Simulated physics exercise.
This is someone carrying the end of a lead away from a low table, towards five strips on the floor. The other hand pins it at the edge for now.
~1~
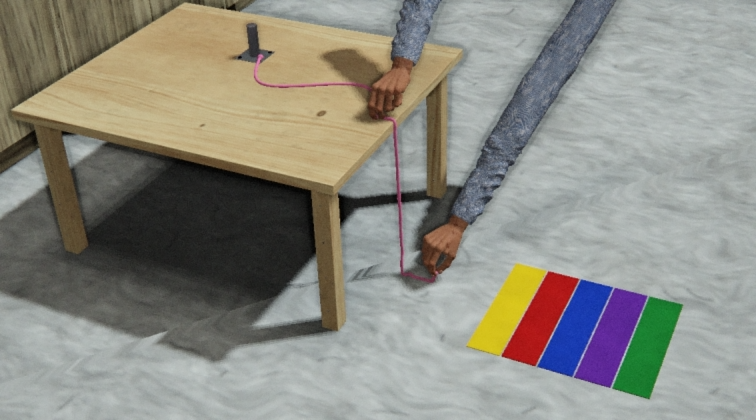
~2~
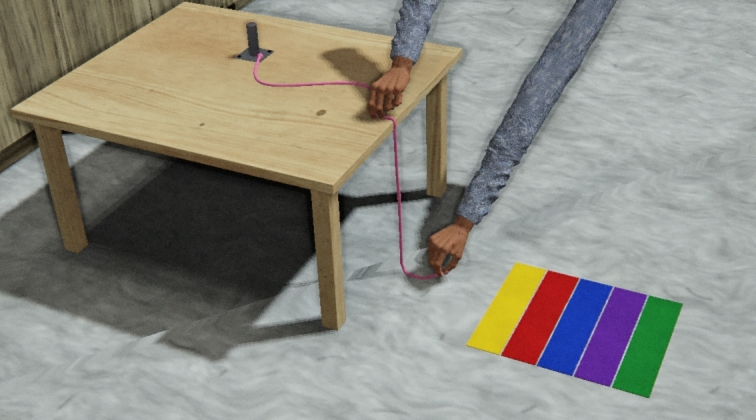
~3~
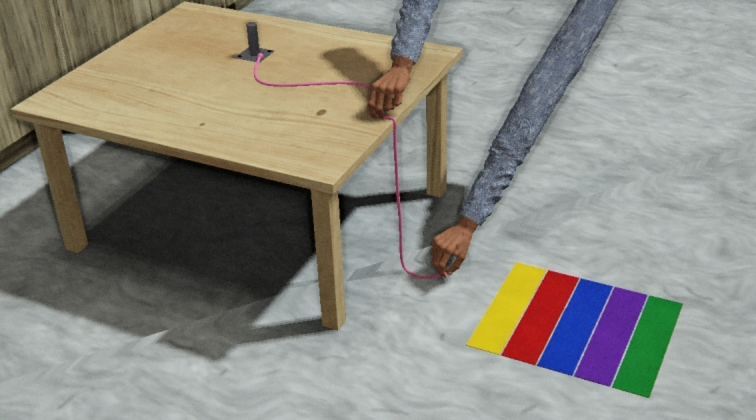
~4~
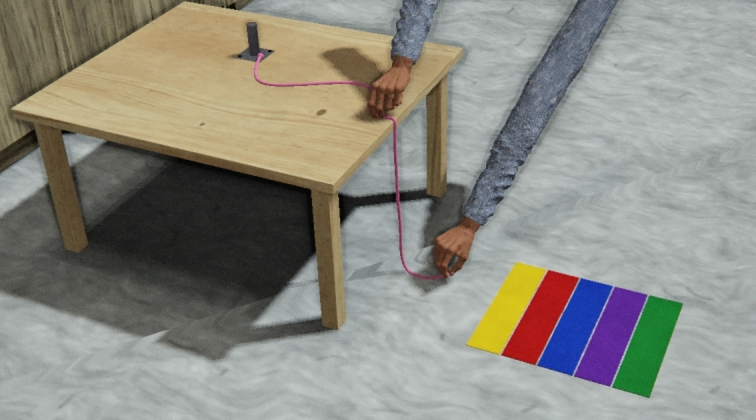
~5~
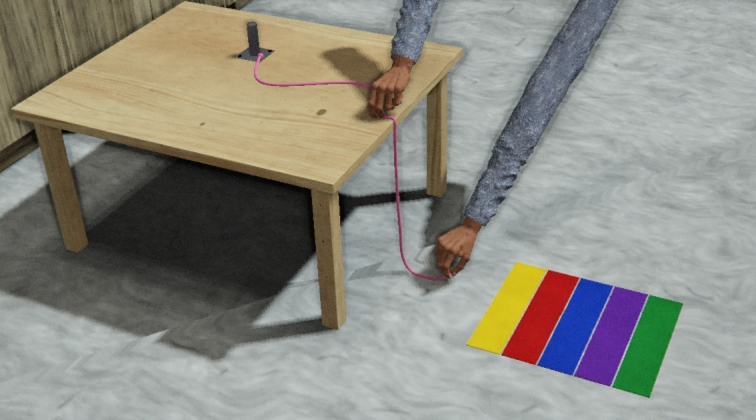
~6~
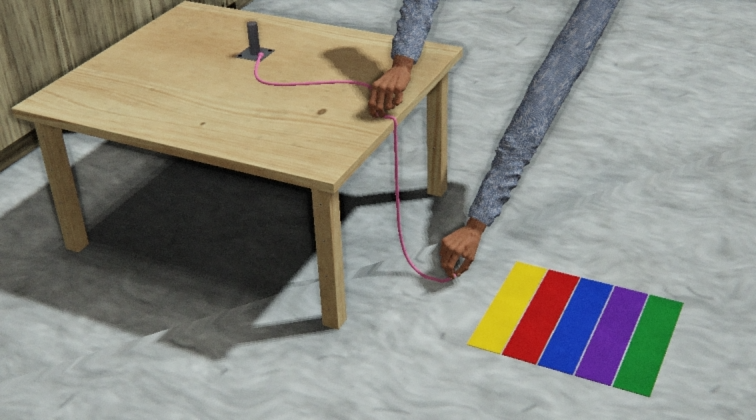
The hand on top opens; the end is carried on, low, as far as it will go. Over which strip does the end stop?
The end stops over the purple strip.
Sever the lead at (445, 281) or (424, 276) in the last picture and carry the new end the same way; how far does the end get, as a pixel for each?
About (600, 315) and (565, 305).
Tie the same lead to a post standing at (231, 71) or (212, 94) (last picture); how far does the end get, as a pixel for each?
The places are (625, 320) and (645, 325).
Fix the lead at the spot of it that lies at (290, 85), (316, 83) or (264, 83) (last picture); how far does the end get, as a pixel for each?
Near (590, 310), (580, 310) and (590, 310).
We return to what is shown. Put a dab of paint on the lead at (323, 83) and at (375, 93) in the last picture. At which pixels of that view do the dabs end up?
They go to (350, 90) and to (401, 111).
A little later, end near (558, 302); over red.
Next, end near (598, 313); over purple.
When it is tight, end near (622, 319); over purple. It gets as far as the purple strip.
